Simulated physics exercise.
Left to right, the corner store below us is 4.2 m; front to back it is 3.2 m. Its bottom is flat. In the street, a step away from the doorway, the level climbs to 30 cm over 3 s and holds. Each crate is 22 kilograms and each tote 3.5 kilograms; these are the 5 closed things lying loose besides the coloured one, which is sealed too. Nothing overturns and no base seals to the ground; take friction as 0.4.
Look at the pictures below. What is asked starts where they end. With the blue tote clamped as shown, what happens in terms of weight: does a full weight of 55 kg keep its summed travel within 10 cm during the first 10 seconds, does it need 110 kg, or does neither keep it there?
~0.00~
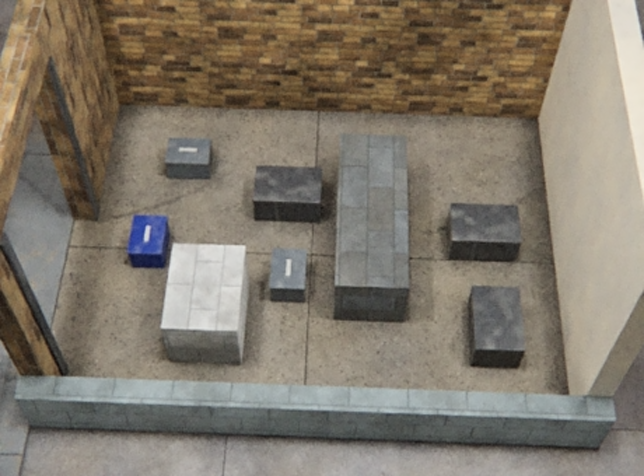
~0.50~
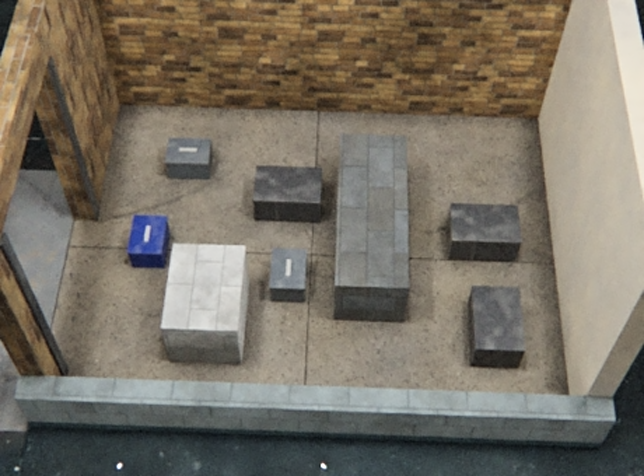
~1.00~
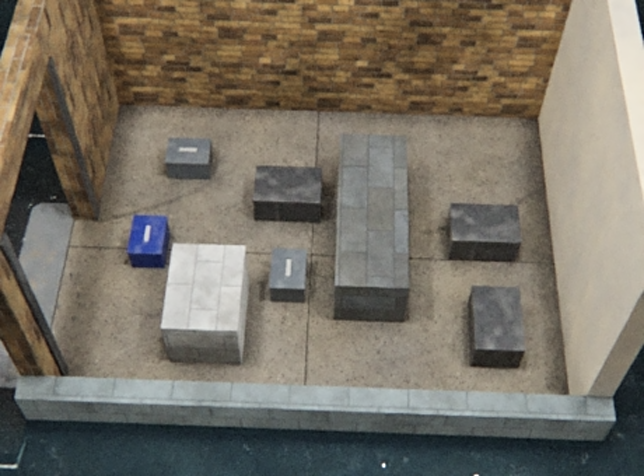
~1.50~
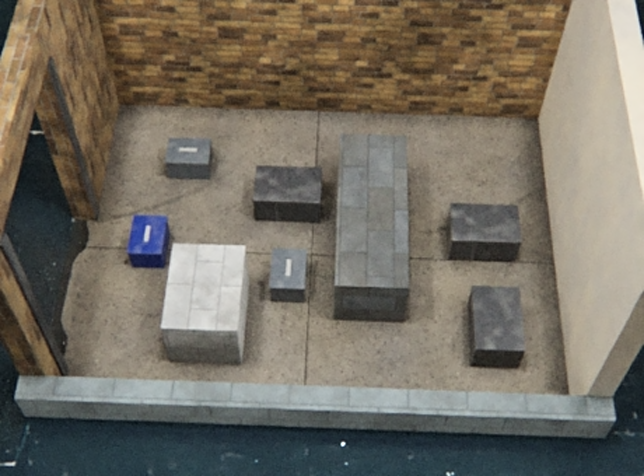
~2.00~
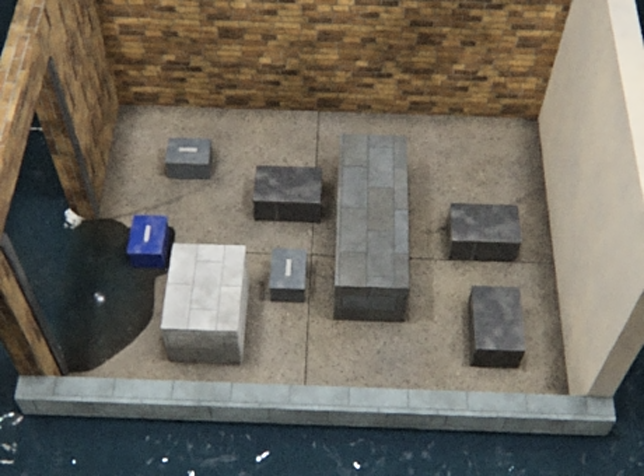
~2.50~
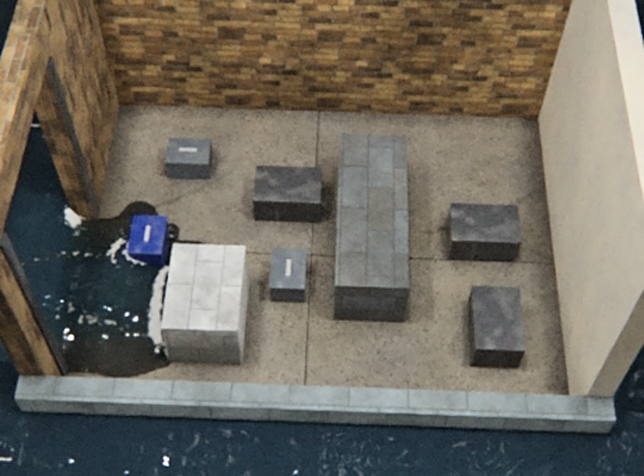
It needs 110 kg.
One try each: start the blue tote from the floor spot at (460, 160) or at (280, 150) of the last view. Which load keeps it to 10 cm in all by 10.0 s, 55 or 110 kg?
The first time the lesser option suffices; the second time the lesser option suffices.
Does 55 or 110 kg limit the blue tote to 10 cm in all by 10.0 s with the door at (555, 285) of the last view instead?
Note: The lighter mass keeps it.
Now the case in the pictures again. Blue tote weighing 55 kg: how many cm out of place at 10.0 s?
About 60 cm off its spot.
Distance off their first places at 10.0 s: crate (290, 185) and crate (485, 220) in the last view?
The first is 120 cm from its start, the second 80 cm.
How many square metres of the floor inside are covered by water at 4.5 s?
Close to 7.5 m2, I'd say.
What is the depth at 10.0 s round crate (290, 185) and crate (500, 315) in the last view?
Close to 13 and 15 centimetres.
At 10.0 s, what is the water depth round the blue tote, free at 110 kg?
Close to 15 cm deep.
After 3.5 s the blue tote would be 2 cm from its start with 55 kg and 0 cm from its start with 110 kg; 15 cm of water round it then.
After 4.5 s the blue tote would be 43 cm from its start with 55 kg and 0 cm from its start with 110 kg; 15 cm of water round it then.
After 7.0 s the blue tote would be 60 cm from its start with 55 kg and 0 cm from its start with 110 kg; 14 cm of water round it then.
After 10.0 s the blue tote would be 60 cm from its start with 55 kg and 0 cm from its start with 110 kg; 15 cm of water round it then.
